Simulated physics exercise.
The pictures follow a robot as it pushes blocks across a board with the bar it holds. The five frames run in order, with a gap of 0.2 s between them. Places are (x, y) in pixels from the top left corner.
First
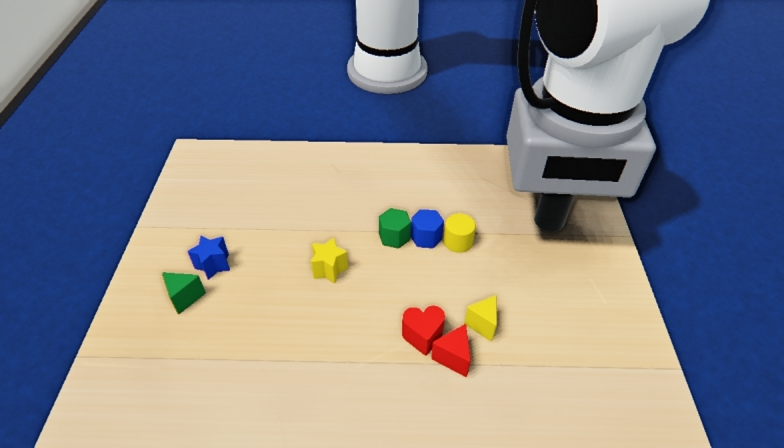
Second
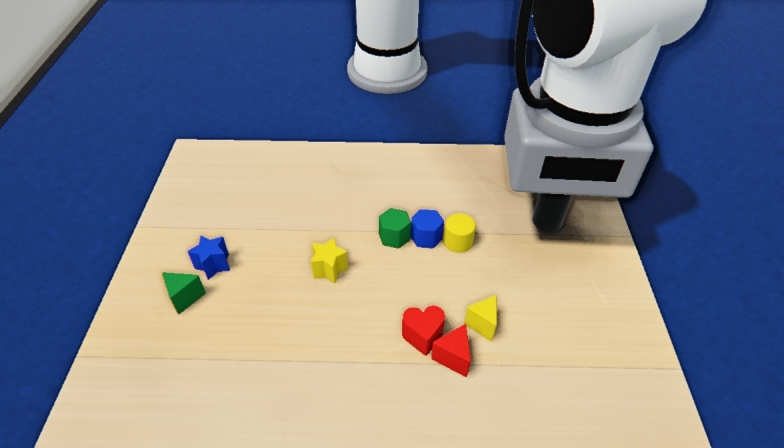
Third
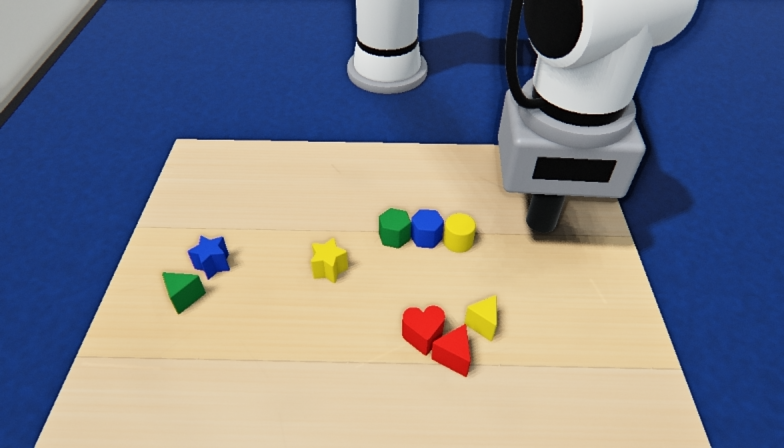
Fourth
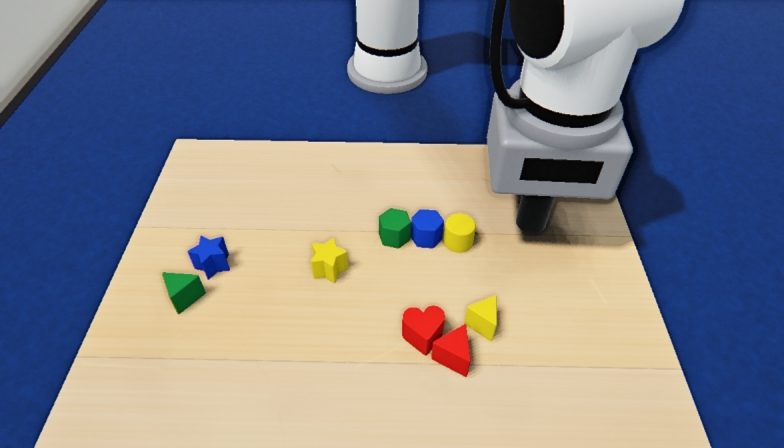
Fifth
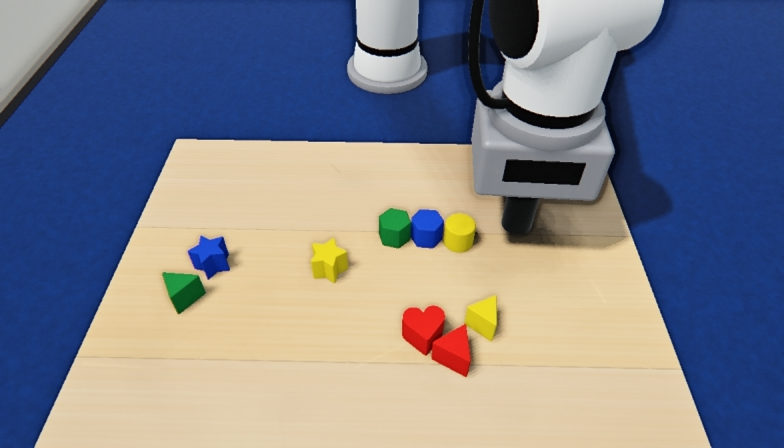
A white robot arm holding a dark bar down at the right side of a wooden board barely moves at first, then slides slowly left. The bar draws closer to the yellow round block at the end of a row beside blue and green six-sided blocks, and none of the blocks move.
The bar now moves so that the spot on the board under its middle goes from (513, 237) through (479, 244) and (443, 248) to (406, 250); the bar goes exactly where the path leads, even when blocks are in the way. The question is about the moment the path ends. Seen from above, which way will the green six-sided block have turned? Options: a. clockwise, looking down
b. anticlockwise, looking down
Option b.
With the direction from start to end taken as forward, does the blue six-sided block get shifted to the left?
Answer: No.
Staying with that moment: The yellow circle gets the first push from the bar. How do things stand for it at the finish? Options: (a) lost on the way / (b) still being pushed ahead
Correct choice: B.
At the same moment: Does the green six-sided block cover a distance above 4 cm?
In short: Yes.
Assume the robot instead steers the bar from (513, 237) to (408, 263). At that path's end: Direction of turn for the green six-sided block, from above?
It twists against the clock when seen from above.
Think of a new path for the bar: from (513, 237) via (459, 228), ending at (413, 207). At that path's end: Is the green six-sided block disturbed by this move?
Somewhere new.
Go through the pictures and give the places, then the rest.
The first frame shows lower end of the bar (549, 221), tops of blocks, yellow star-shaped block (327, 251), green six-sided block (395, 218), blue six-sided block (428, 219), yellow circle (461, 223).
The second frame shows bar (547, 222), blocks as before.
The third frame shows bar (541, 222), blocks as before.
The fourth frame shows bar (531, 223), blocks as before.
The fifth frame shows bar (516, 224), yellow star-shaped block (327, 251), green six-sided block (395, 218), blue six-sided block (428, 219), yellow circle (461, 223).
On the path given first. One third of the way, bar (480, 231); green six-sided block (388, 218); blue six-sided block (419, 218); yellow circle (450, 224).
Two thirds of the way, bar (444, 235); green six-sided block (358, 212), turned 40° anticlockwise; blue six-sided block (390, 212), turned 50° clockwise; yellow circle (414, 227).
At the end, bar (406, 237); yellow star-shaped block not moved; green six-sided block (350, 210), turned 50° anticlockwise; blue six-sided block (380, 208), turned 90° clockwise; yellow circle (375, 232).
